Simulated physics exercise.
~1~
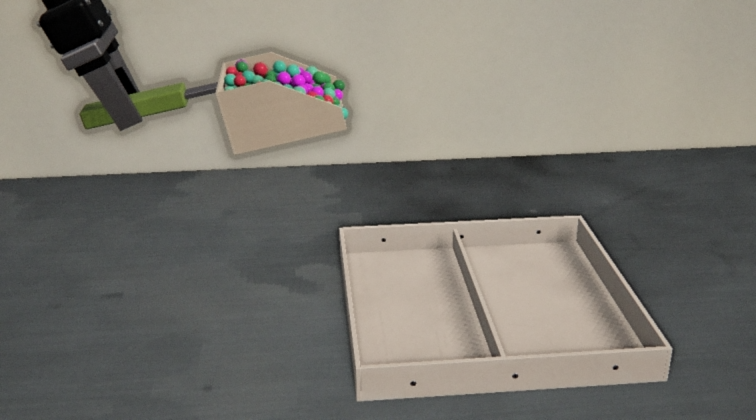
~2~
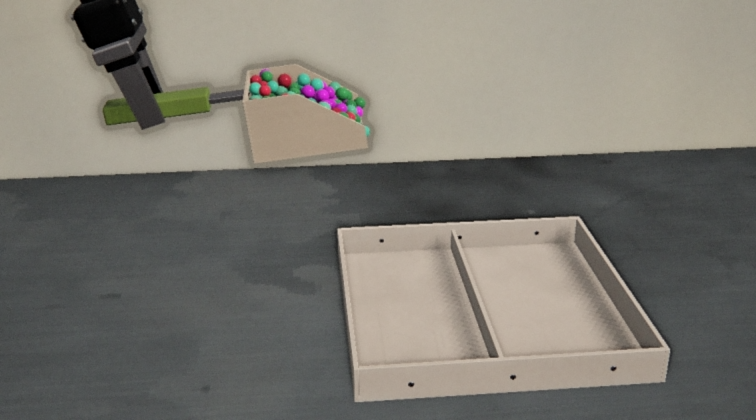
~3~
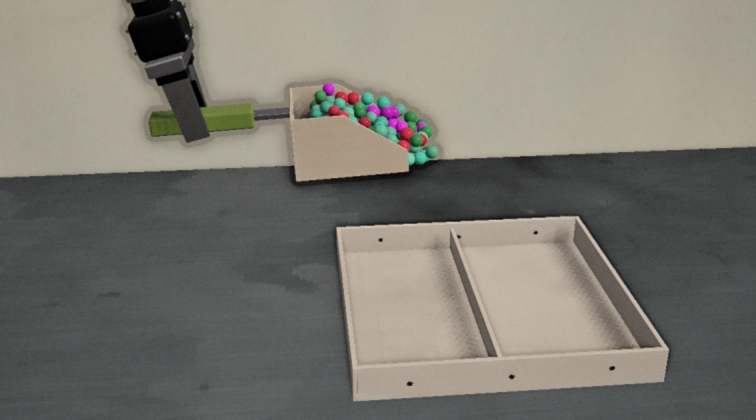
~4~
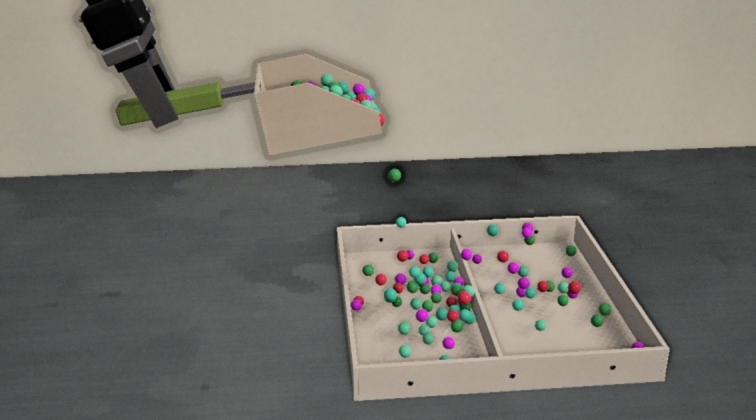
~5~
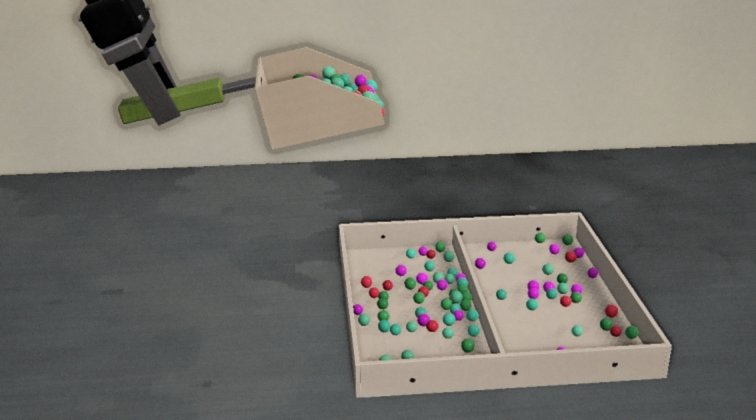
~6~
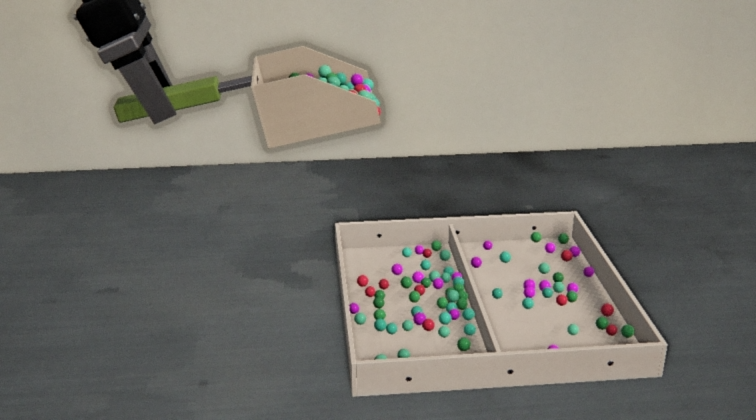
Above a divided tray, a robot arm moves a scoop right, spills colourful balls into both compartments, then draws back, still part-filled.
